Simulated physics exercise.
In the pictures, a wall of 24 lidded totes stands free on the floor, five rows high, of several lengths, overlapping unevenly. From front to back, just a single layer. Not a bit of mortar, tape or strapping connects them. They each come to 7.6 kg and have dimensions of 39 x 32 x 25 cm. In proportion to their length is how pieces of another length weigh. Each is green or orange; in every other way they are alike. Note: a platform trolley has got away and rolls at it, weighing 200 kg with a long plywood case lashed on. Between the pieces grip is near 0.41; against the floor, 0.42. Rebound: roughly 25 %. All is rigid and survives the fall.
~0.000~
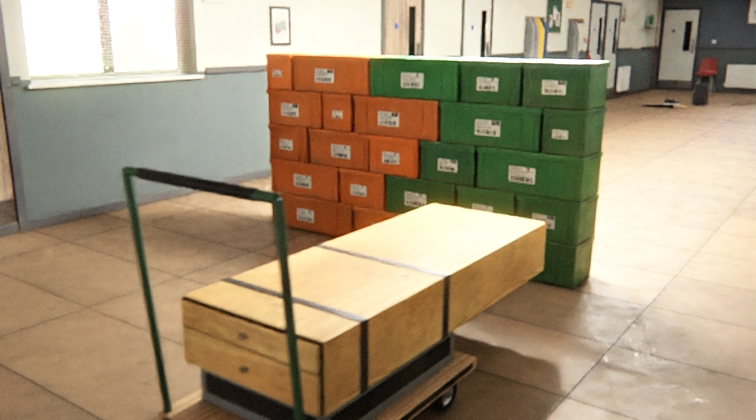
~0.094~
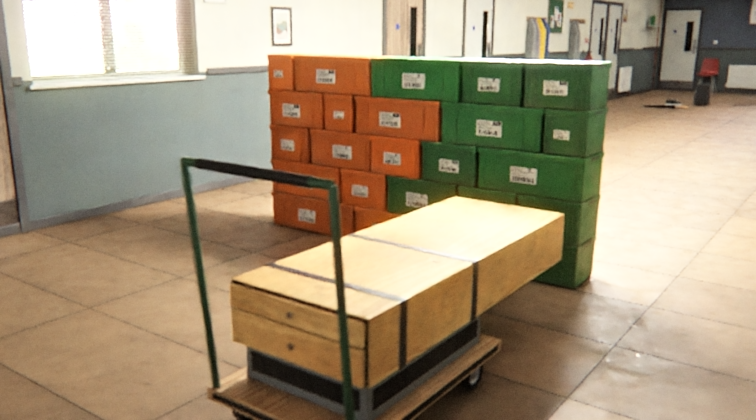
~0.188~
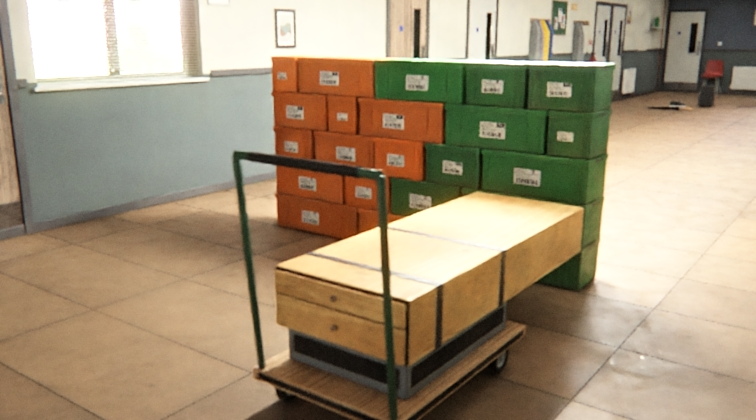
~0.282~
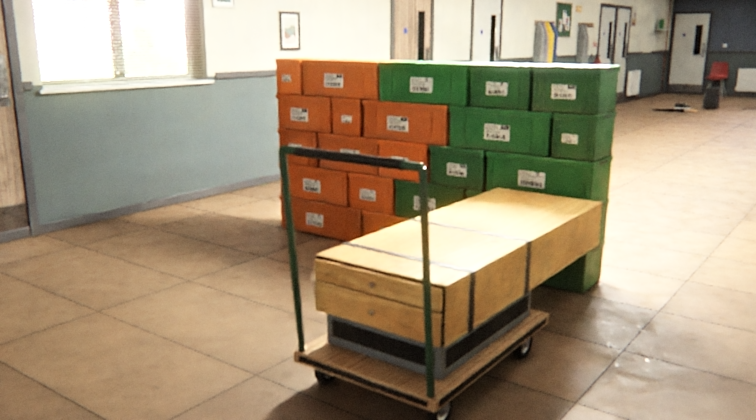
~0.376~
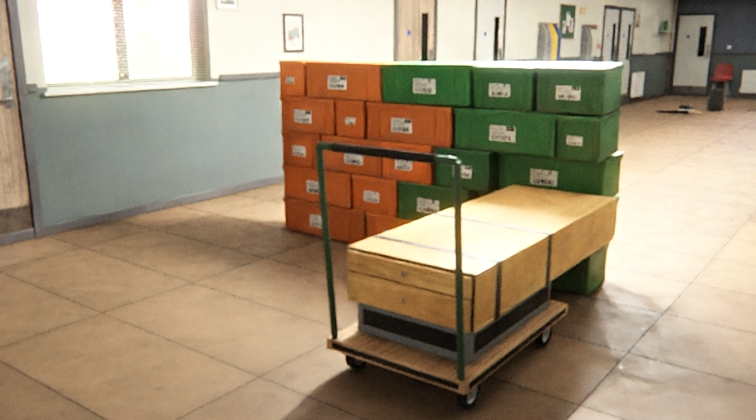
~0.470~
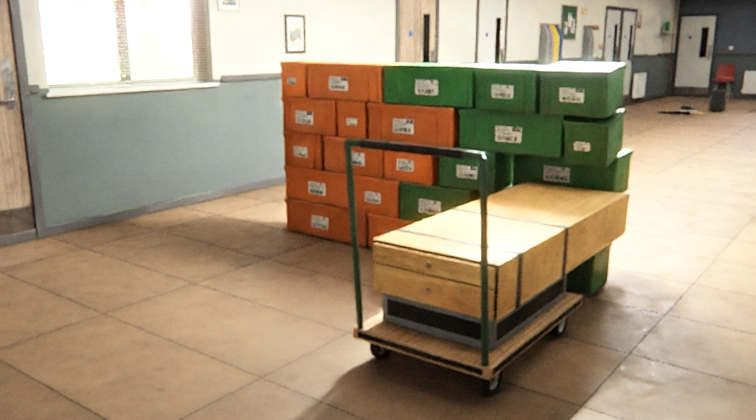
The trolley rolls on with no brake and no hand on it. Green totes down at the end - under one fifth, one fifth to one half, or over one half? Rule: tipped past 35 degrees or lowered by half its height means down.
Over one half.
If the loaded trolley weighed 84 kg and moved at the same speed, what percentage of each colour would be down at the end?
The split would be green 70, then orange 0 per cent.
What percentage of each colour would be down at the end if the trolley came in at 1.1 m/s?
Then green 80, orange 20 per cent.
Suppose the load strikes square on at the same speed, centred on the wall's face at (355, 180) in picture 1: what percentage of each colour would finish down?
Result - green: 0 %; orange: 70 %.
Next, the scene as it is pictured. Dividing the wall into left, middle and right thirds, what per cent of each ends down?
0 / 0 / 90 %, left to right.
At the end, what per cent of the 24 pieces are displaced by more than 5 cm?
40 %.
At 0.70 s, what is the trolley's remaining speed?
Near 1.5 m/s.
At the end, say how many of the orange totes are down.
By colour: Orange 0.
After 0.70 s, load 62 cm past the wall's line, still rolling; 1 of the 12 green totes down (1 of 24 in all colours); top green tote leaning 4°.
After 1.14 s, load 1.11 m past the wall's line, still rolling; 6 of the 12 green totes down (6 of 24 in all colours); top green tote leaning 4°.
After 2.06 s, load 1.70 m past the wall's line, still rolling; 7 of the 12 green totes down (7 of 24 in all colours); top green tote shifted 9 cm.
At rest (3.8 s), load 1.72 m past the wall's line, stopped; 7 of the 12 green totes down (7 of 24 in all colours); top green tote shifted 9 cm; top orange tote unmoved. That is 58 per cent. As the last picture would show them, middles, top green tote near (453, 85), top orange tote near (357, 81).
